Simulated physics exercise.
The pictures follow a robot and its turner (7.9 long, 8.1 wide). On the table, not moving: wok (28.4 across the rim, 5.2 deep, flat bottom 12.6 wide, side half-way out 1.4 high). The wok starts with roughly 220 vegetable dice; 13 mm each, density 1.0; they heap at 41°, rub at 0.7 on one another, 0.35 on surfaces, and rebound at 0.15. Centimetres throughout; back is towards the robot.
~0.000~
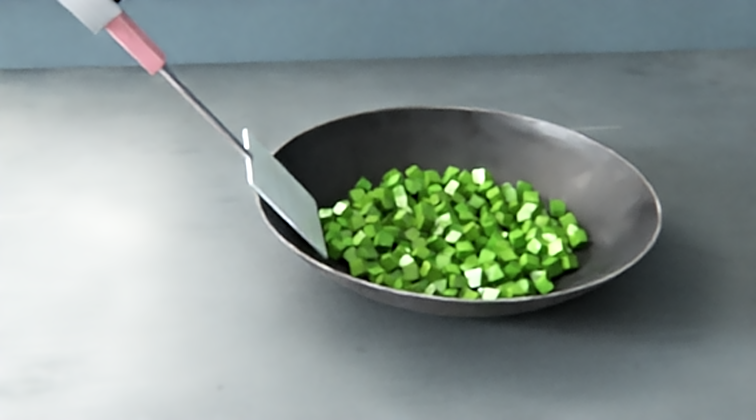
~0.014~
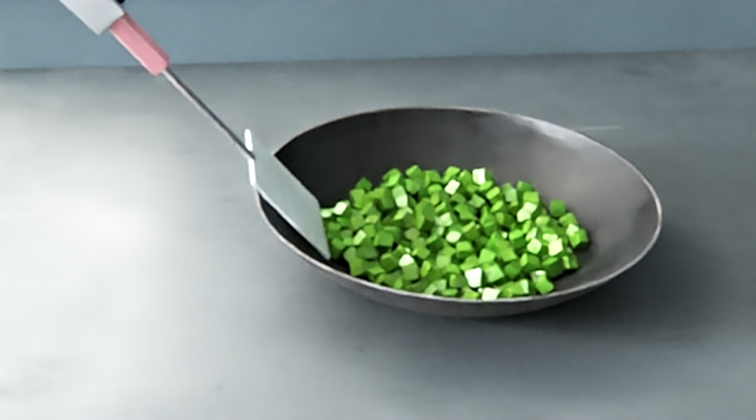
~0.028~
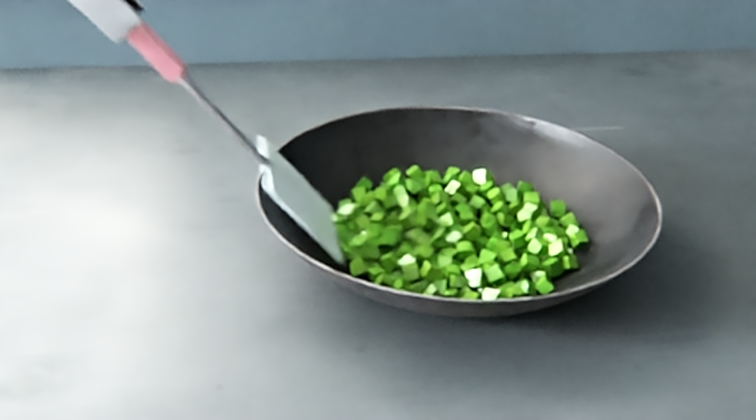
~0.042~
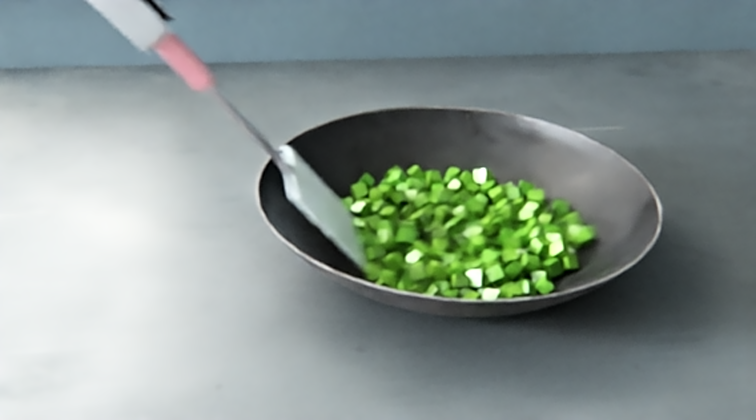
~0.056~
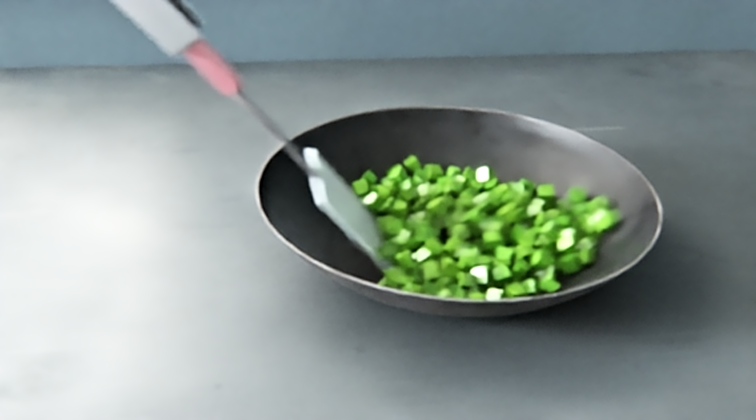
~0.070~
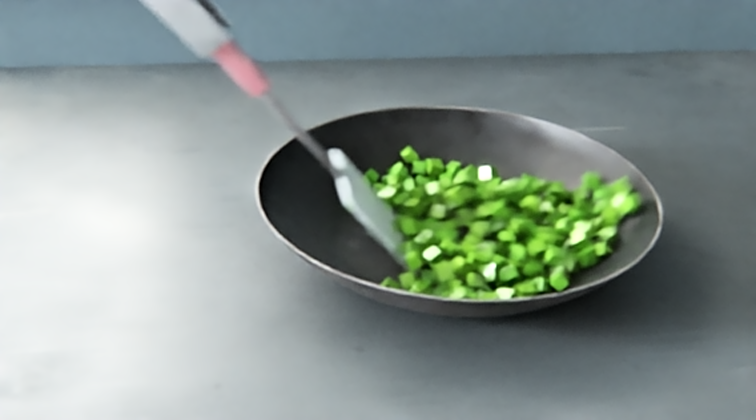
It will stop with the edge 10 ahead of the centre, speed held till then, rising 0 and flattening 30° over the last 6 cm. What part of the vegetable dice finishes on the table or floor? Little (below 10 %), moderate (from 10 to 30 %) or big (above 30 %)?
Answer: Big; above 30 % of the vegetable dice finish on the table or floor.
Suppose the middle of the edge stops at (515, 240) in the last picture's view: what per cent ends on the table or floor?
Some 10 per cent.
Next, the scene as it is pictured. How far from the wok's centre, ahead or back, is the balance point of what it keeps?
Some 4.5 cm ahead.
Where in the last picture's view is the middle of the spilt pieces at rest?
Around (747, 217).
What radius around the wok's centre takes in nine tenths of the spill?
Roughly 35 cm.
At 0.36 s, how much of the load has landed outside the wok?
Some 30 per cent.
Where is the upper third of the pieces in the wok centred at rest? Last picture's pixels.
Around (594, 211).
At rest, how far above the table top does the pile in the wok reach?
About 5.5 cm.
After 0.10 s, sloping 51°, highest piece 8 above the table; 222 in the wok, 3 on the blade or in flight.
After 0.14 s, sloping 44°, highest piece 10 above the table; 217 in the wok, 8 on the blade or in flight.
After 0.36 s, sloping 21°, highest piece 7 above the table; 132 in the wok, 73 on the table or floor, 20 on the blade or in flight.
After 1.41 s, sloping 21°, highest piece 6 above the table; 132 in the wok, 93 on the table or floor.
At rest, 132 in the wok, 93 on the table or floor. That is 41 % on the table or floor.
